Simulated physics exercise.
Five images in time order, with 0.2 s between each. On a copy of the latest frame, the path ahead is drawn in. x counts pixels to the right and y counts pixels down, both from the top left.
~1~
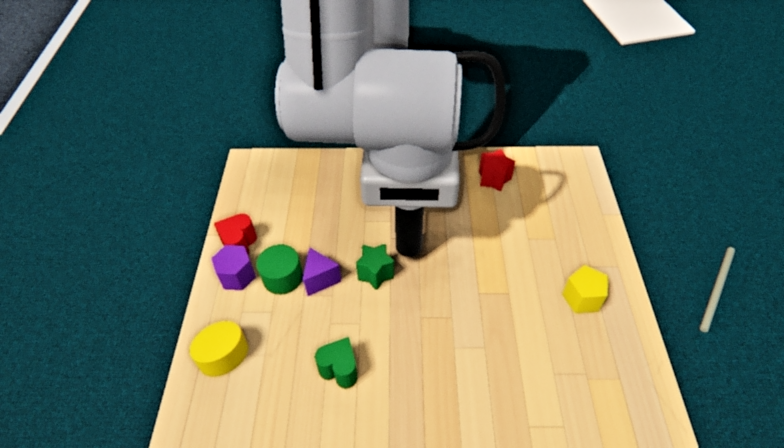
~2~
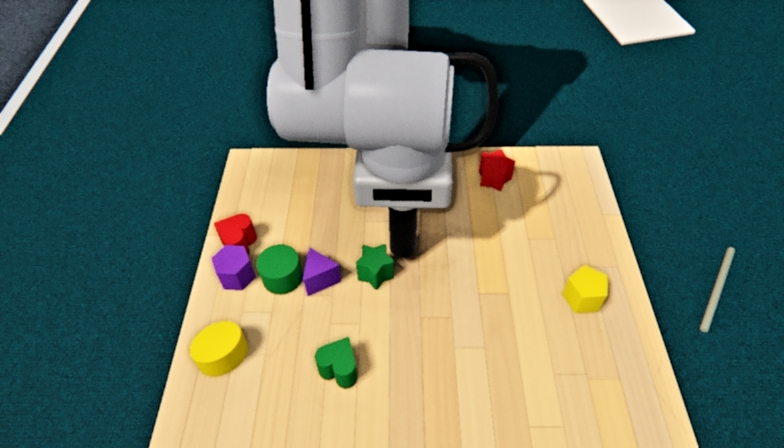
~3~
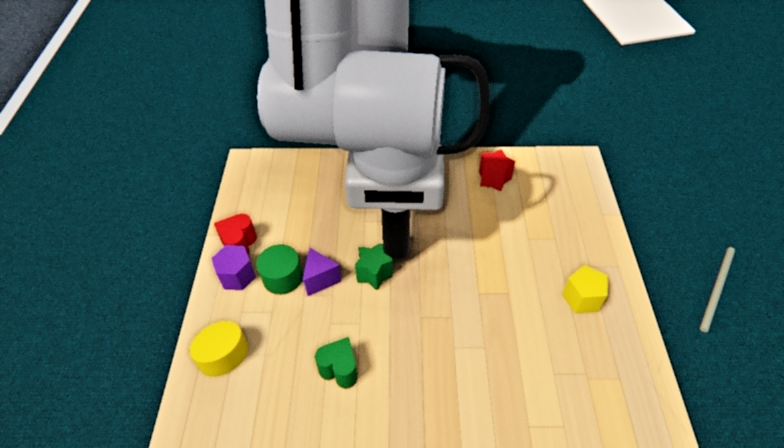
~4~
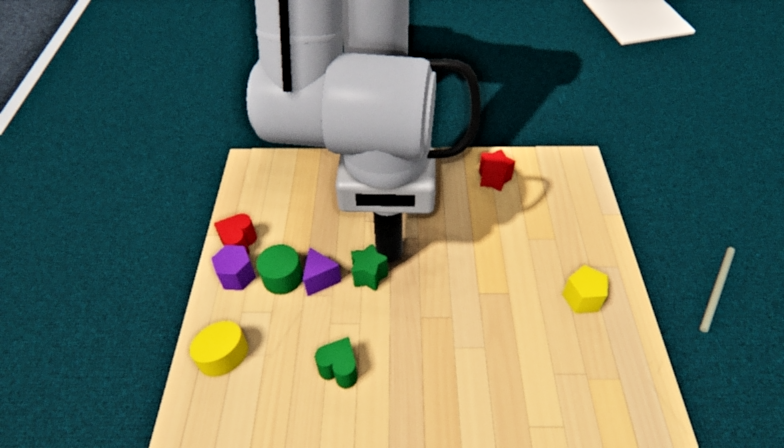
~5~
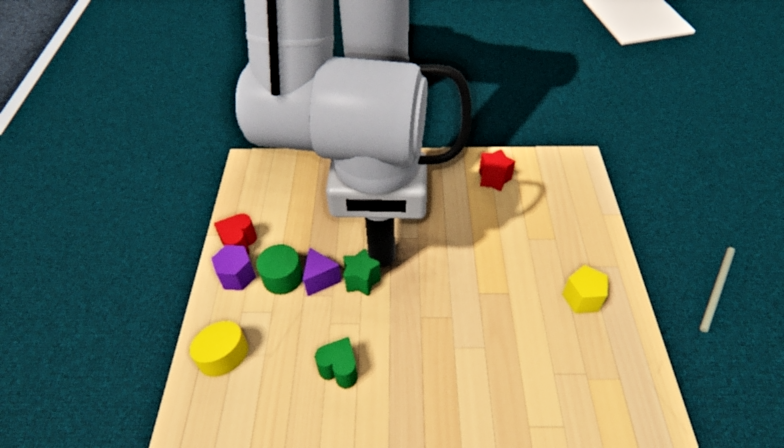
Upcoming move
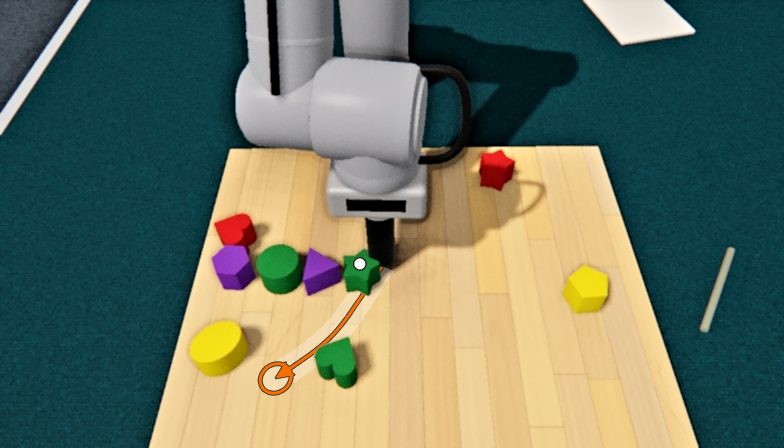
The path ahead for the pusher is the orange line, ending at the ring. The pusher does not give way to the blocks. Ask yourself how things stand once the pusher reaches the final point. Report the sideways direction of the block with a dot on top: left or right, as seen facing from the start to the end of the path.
The shift is to the right of that direction.
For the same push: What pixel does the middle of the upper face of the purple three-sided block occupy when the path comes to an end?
For the centre of its top, I'd go with (303, 284).
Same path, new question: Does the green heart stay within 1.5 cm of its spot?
Going by the path, yes.
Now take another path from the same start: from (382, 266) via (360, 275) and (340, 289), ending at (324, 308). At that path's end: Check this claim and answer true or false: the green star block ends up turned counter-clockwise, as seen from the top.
The claim holds.
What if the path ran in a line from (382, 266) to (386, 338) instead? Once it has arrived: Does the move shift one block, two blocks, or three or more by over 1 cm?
It looks like one block will be pushed more than about 1 cm.
Path on the board, from (382, 266) through (342, 325) to (276, 378); the dot is on the green star block.
What follows on the original path. One third of the way, pusher (355, 296); green circle (275, 260); purple three-sided block (305, 279), turned 70° clockwise; green star block (328, 303).
Two thirds of the way, pusher (320, 337); green circle (275, 260); purple three-sided block (303, 284), turned 85° clockwise; green star block (287, 336), turned 30° clockwise.
At the end, pusher (272, 370); yellow oval (203, 339); green circle (275, 260); purple three-sided block (303, 284), turned 85° clockwise; green heart in place; green star block (241, 354), turned 60° clockwise.
